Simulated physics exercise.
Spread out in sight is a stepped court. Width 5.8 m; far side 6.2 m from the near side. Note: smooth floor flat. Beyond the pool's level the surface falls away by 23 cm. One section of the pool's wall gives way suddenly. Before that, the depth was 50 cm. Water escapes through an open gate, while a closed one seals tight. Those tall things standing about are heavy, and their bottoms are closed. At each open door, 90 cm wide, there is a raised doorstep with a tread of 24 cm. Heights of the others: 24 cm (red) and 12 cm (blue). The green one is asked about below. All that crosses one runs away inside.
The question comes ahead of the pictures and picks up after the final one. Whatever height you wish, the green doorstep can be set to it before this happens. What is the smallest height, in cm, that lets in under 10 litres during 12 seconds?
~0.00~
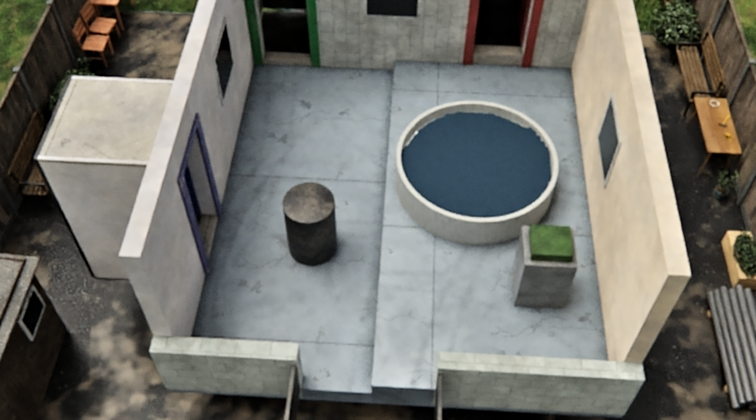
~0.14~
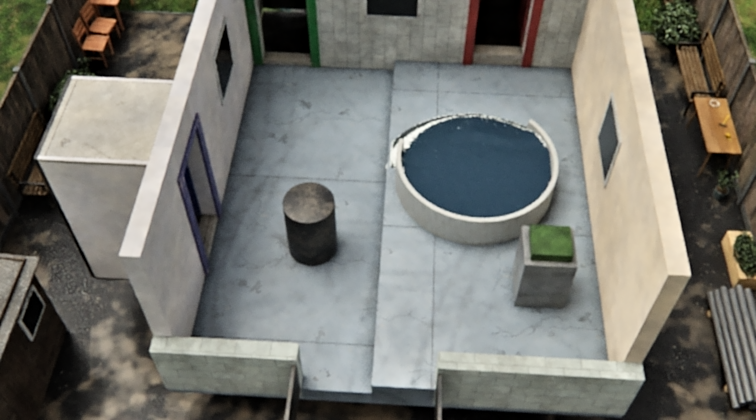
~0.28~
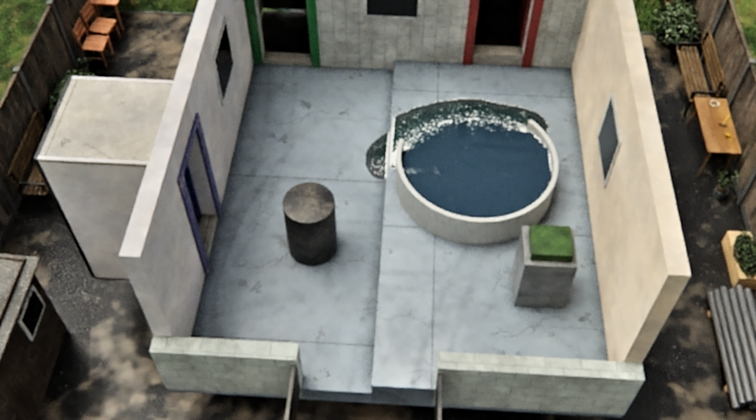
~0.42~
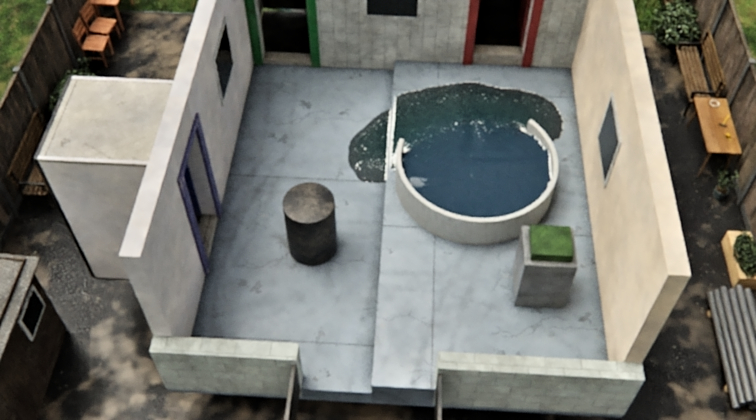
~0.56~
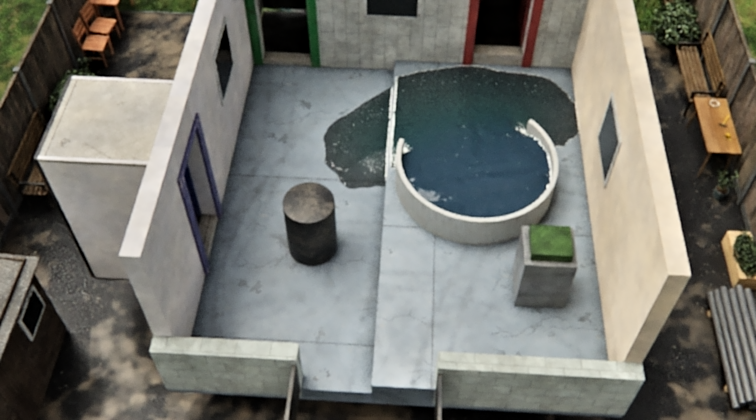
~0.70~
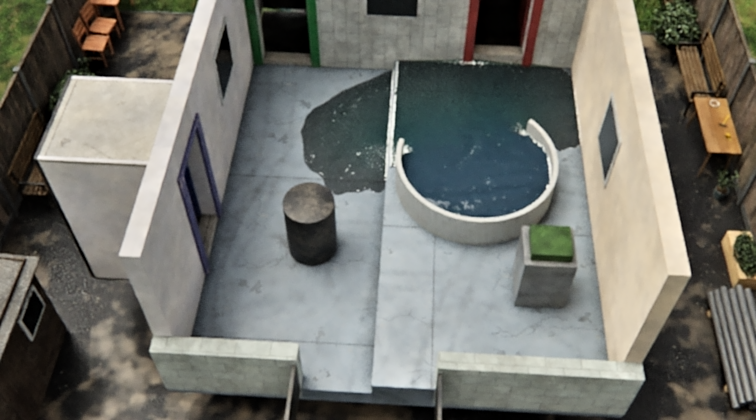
25 cm.
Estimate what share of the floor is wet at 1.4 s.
Wet: Close to 35 %.
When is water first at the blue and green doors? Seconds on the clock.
Arrival times - blue: 3.8 seconds; green: 1.2 seconds.
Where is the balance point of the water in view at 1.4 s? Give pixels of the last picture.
The balance point sits at roughly (456, 141).
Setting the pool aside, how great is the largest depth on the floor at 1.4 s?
Max depth: About 29 cm.
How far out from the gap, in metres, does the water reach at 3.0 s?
Reach: Approx. 4.2 m.
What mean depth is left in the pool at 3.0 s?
It averages close to 12 centimetres.
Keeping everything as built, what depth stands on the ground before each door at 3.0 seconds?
Red 20, blue 0, green 19 cm.
After 1.4 s water covers 35 % of the floor, deepest (29 cm) near (460, 65); 8 cm at the green door, 0 litres in over its 9 cm doorstep.
After 3.0 s water covers 40 % of the floor, deepest (32 cm) near (254, 66); 19 cm at the green door, 30 litres in over its 9 cm doorstep.
After 12.0 s water covers 95 % of the floor, deepest (12 cm) near (223, 203); 7 cm at the green door, 139 litres in over its 9 cm doorstep.
At the green door as built, the water arrived by 1.2 s and peaked near 20 cm at 3.6 s.
With a doorstep of 23 cm, 16 litres would have come in within the 12 s; with 31 cm, 1 litre. So under 10 litres takes about 25 cm.
